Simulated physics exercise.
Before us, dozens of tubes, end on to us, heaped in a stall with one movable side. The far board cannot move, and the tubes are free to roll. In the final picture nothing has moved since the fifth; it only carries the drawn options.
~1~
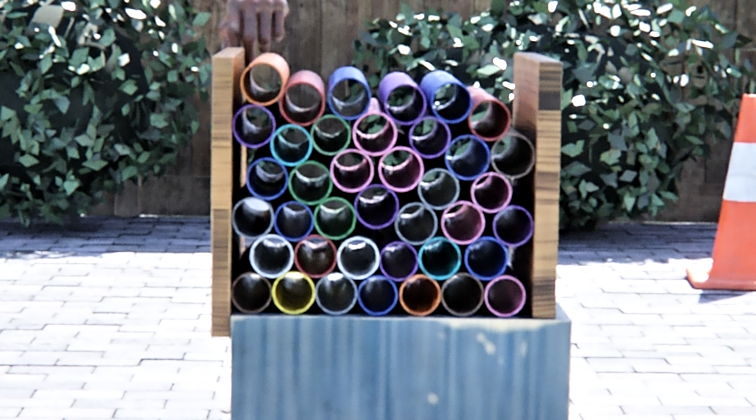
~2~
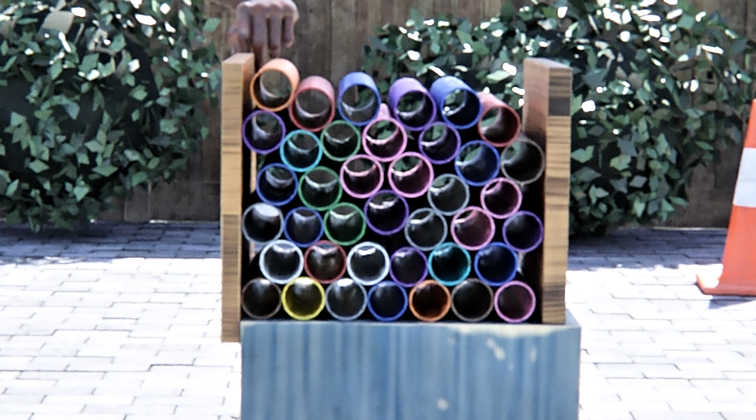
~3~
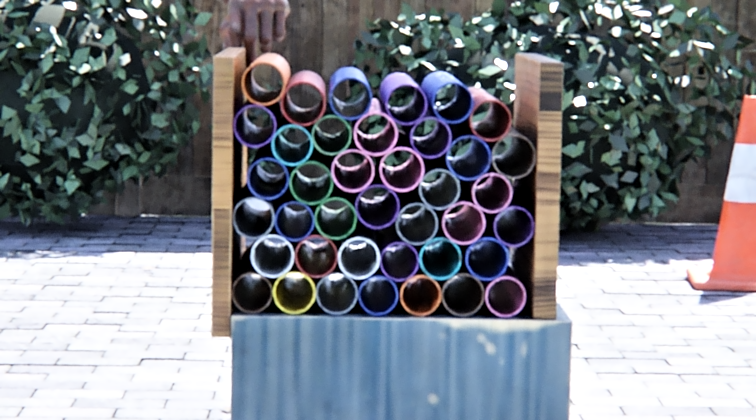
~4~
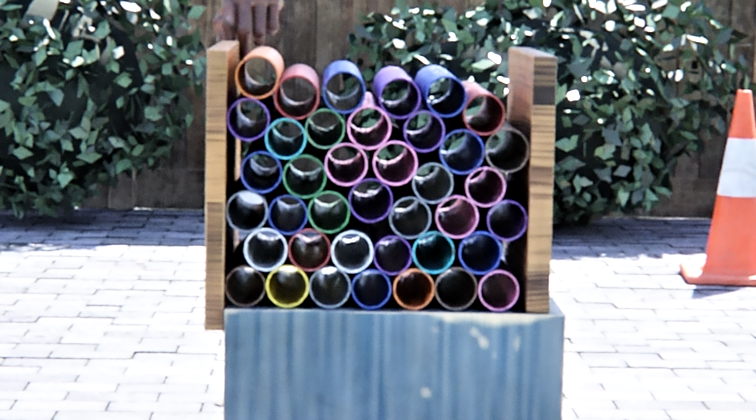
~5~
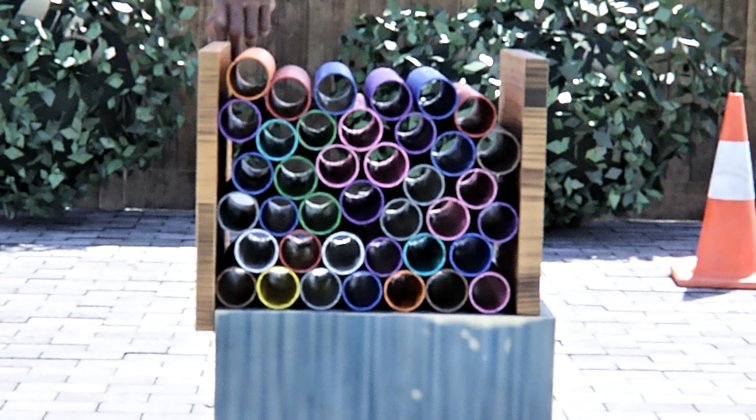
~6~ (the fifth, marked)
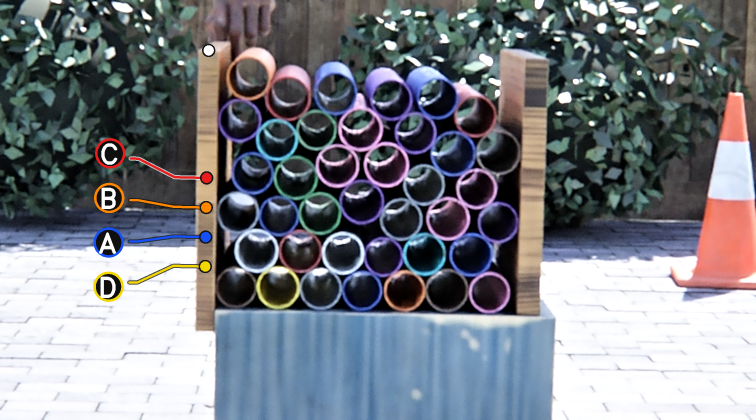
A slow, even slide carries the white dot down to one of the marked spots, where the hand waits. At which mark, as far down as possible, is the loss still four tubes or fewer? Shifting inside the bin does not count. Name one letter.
The lowest mark that will do is A.
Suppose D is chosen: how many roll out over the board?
It comes to six.
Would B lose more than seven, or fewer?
Fewer than seven.
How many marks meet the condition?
Three of them.
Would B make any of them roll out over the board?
At B: Yes.
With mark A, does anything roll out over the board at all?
Yes, at A.
On the marked copy, A at (206, 237); B at (206, 208); C at (207, 178); D at (205, 266); the white dot at (209, 51).
Taking A. A third of the way, top of the board (217, 131).
Two thirds of the way, top of the board (216, 224).
When it is over, top of the board (216, 236), two out over the board.
As for the rest, B two out over the board; C two out over the board; D more than four out over the board.
